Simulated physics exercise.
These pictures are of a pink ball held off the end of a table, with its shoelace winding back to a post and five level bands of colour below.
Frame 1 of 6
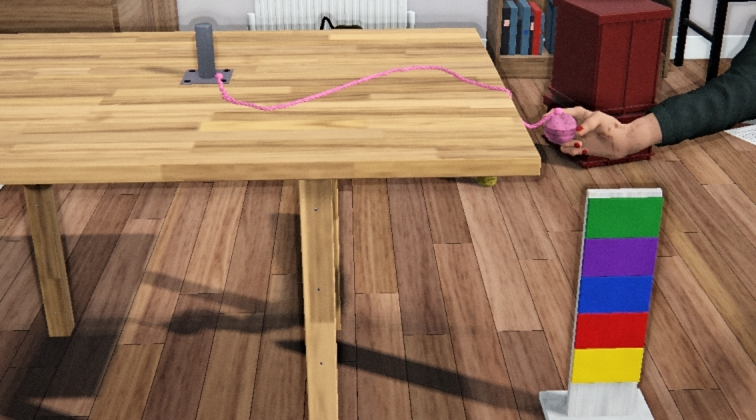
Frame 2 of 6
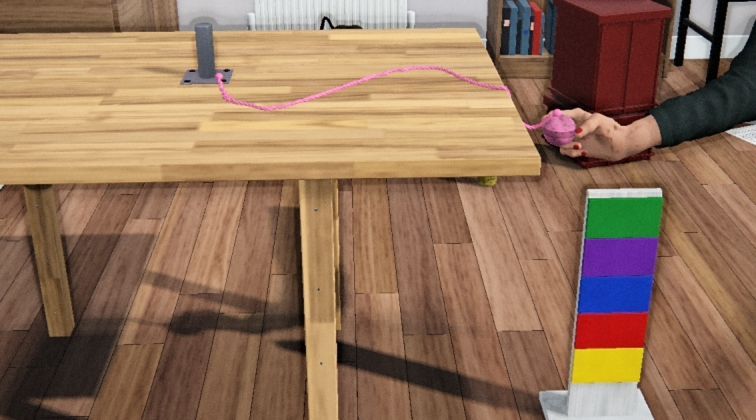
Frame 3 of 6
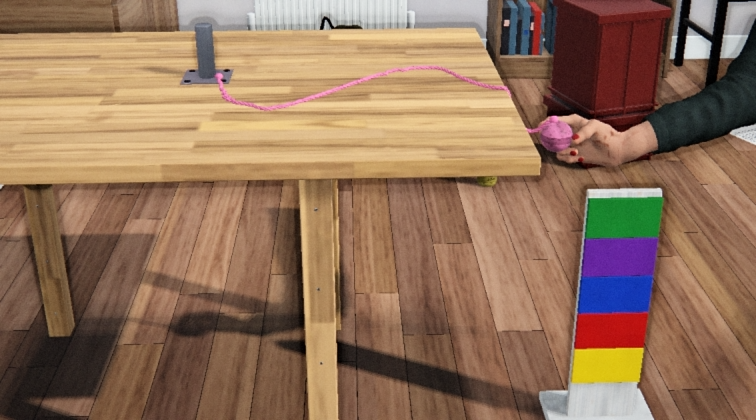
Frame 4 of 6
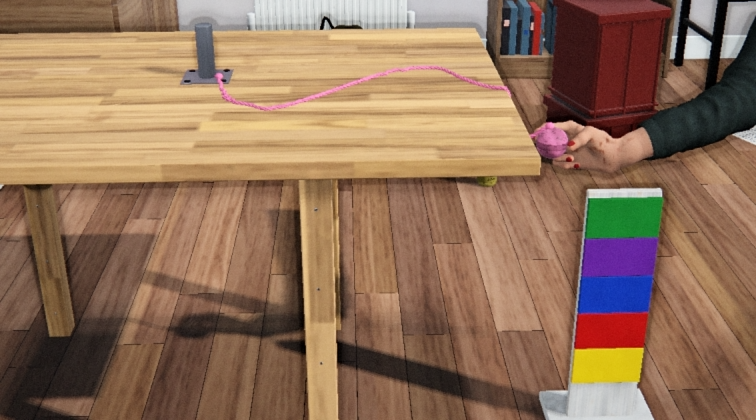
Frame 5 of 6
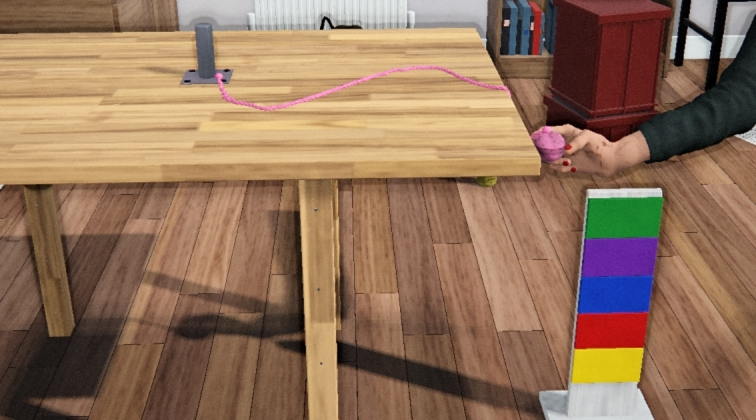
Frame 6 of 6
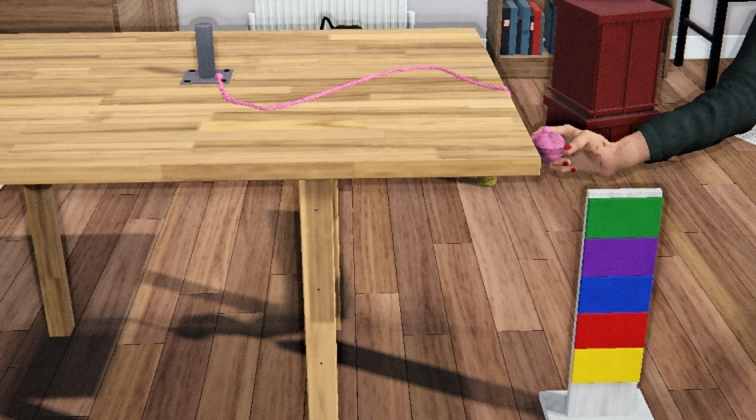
A hand holding a pink ball on a shoelace lowers it slightly beside the table edge.
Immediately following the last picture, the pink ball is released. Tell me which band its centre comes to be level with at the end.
Its centre comes to be level with the red band.
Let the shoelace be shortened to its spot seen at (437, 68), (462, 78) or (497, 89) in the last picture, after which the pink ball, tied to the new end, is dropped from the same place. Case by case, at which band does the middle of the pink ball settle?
First cut: Above them all; second: Green; third: Purple.
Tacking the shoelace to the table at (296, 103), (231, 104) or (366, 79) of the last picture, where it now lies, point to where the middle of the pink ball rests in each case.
Estimated pixels in sequence: (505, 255), (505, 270) and (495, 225).
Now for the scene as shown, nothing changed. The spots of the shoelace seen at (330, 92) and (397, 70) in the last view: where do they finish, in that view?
(430, 88) for the first, (508, 120) for the second.
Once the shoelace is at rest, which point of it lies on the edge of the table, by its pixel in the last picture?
That spot lies near (386, 74).
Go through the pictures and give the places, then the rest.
Pink ball (561, 128); green (624, 219); purple (620, 258); blue (616, 295); red (611, 332); yellow (607, 366), in the first picture.
Pink ball (559, 130); shoelace through (225, 91) (276, 107) (348, 85) (413, 68) (480, 85), in the second picture.
Pink ball (557, 136), in the third picture.
Pink ball (552, 143); shoelace through (225, 91) (276, 107) (348, 85) (413, 68) (480, 85), in the fourth picture.
Pink ball (549, 146), in the fifth picture.
Pink ball (549, 147); shoelace through (225, 91) (276, 107) (348, 85) (413, 68) (480, 85), in the sixth picture.
Soon after, ball near (503, 306); level with blue.
Then, ball near (483, 328); level with red.
At rest, ball near (492, 331); level with red. Its middle rests at the red band.
